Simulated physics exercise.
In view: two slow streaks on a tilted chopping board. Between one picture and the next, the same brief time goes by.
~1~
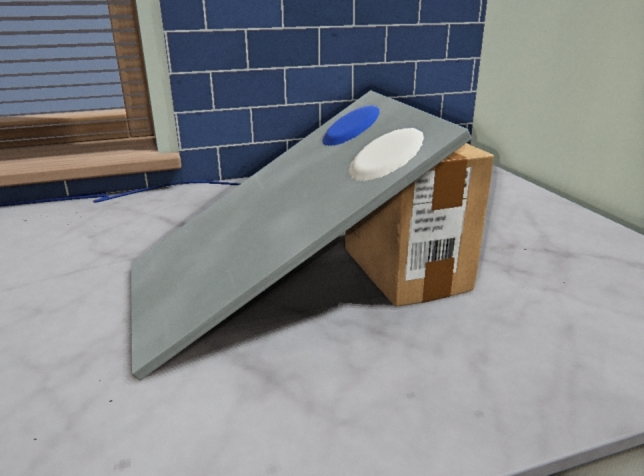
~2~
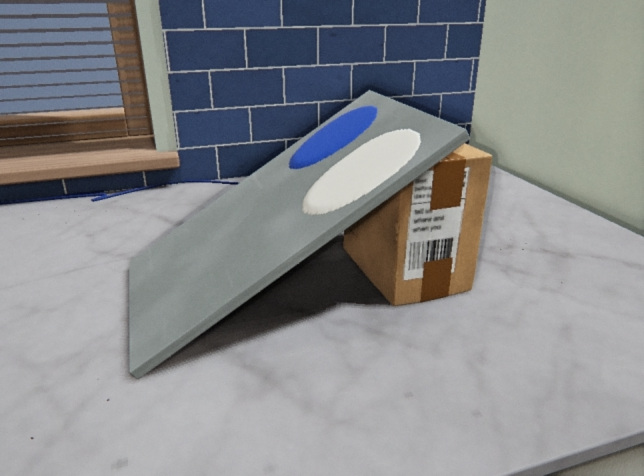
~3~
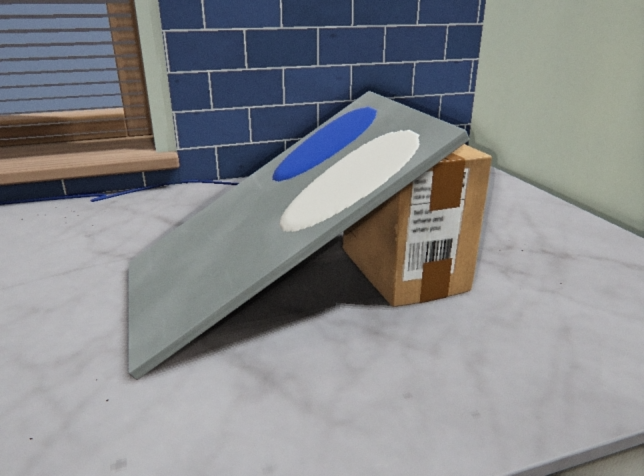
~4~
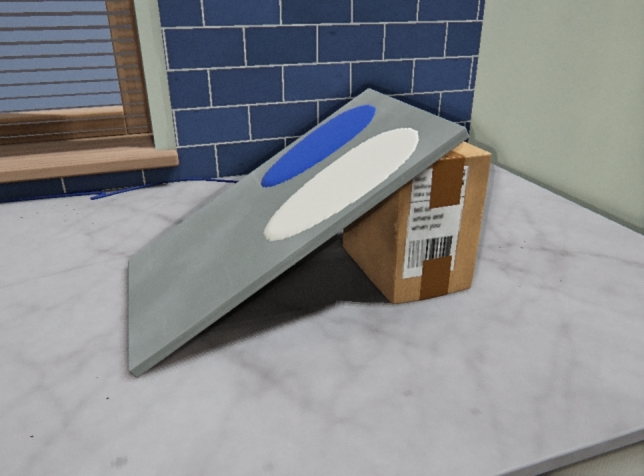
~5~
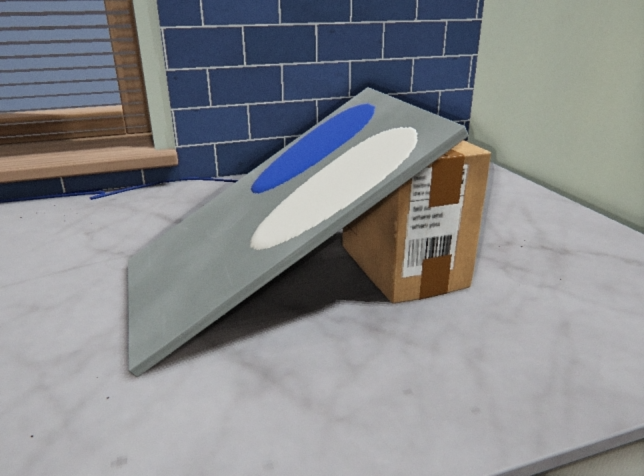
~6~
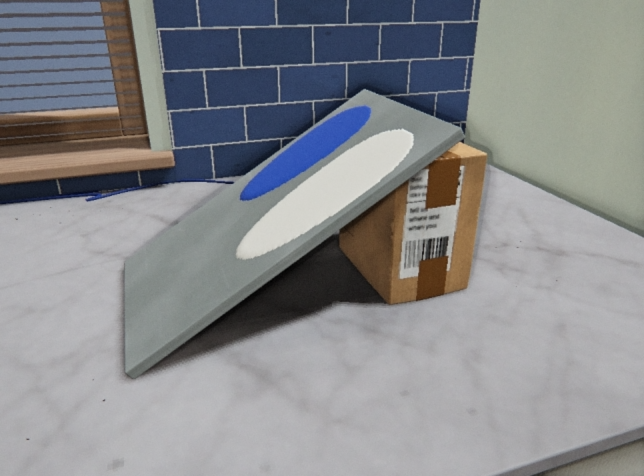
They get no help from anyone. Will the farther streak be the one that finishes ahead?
No, the nearer streak finishes ahead.
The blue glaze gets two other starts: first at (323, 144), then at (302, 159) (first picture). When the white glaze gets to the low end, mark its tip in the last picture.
One: (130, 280). Two: (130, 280).
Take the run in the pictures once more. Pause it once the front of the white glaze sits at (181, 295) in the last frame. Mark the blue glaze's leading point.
I'd put its front somewhere around (202, 225).
Soon after, the white glaze is three quarters of the way down; the blue glaze is three quarters of the way down.
Later, the white glaze is close to the edge; the blue glaze is three quarters of the way down.
In the end, the white glaze is at the low edge; the blue glaze is three quarters of the way down.
